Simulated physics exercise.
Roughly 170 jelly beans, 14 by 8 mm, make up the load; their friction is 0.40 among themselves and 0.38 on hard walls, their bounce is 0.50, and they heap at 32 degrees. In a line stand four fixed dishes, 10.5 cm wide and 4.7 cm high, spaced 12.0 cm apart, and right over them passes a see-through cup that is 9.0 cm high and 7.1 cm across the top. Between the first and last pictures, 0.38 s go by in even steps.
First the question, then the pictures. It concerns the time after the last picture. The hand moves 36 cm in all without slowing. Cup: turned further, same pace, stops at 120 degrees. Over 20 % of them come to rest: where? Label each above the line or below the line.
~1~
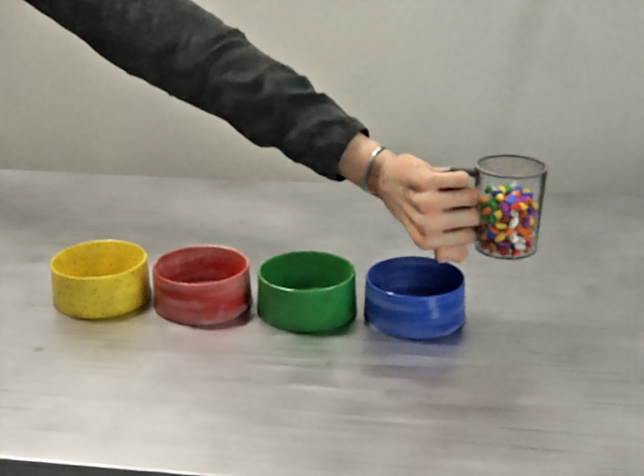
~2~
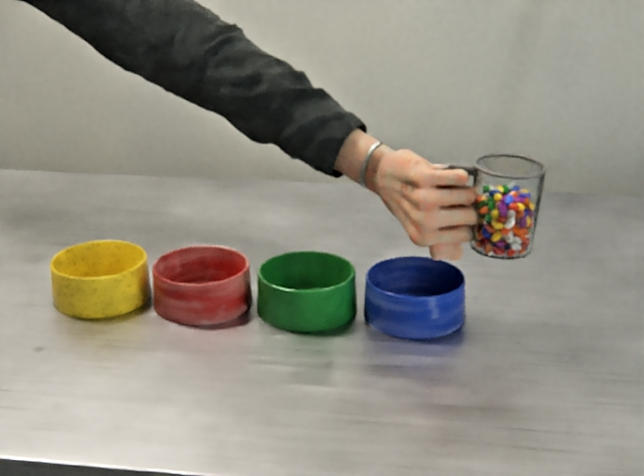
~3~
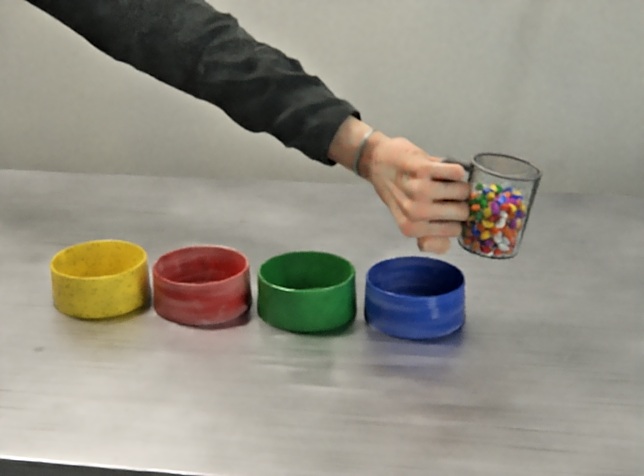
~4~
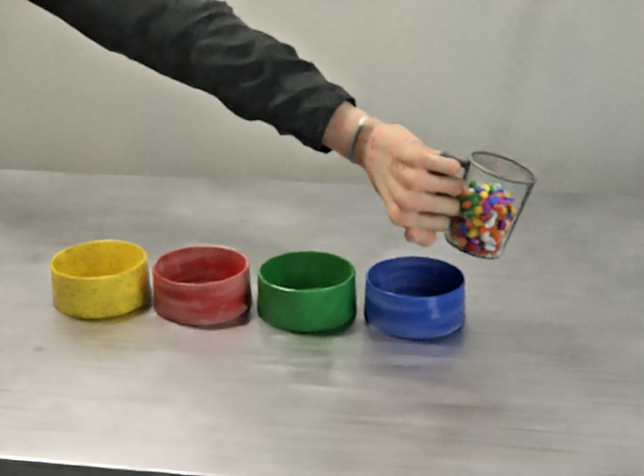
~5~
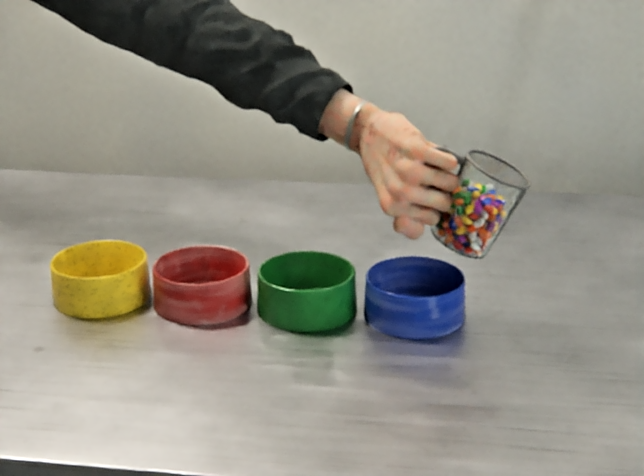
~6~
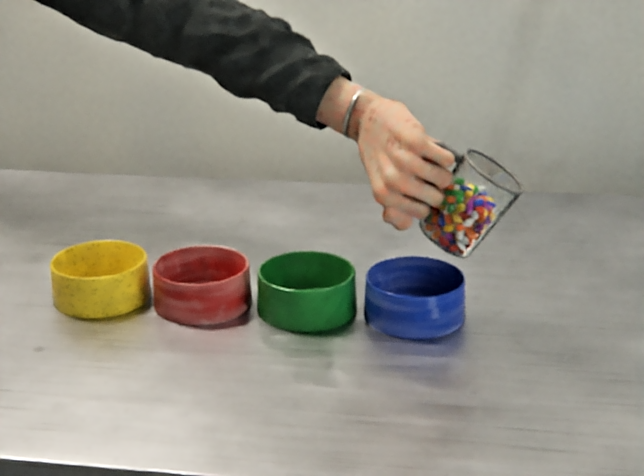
Red dish: Below the line; blue dish: Above the line; green dish: Below the line; yellow dish: Below the line; counter: Below the line.
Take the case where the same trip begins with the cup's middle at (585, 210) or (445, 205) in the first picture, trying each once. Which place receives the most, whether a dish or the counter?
Most lands at counter the first time and at green the second time.
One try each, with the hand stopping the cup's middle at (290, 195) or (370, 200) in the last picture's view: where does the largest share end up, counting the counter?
First try: Blue; second try: Blue.
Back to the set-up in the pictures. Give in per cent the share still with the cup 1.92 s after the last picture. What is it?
Somewhere near 0 per cent of the load.
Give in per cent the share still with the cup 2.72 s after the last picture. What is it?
It comes out close to 0 per cent.
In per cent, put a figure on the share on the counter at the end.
Estimate: Close to 5 %.
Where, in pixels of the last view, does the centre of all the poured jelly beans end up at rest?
Somewhere near (405, 301) in the last picture.
Then, 1.15 s after the last picture, tilt 120 degrees; cup holds 5 %, blue 90 %.
Then, 1.92 s after the last picture, tilt 120 degrees; cup holds 0 %, blue 95 %.
Then, 2.72 s after the last picture, tilt 120 degrees; cup holds 0 %, blue 95 %.
In the end, red 0 %, blue 95 %, green 0 %, yellow 0 %, counter 5 %.
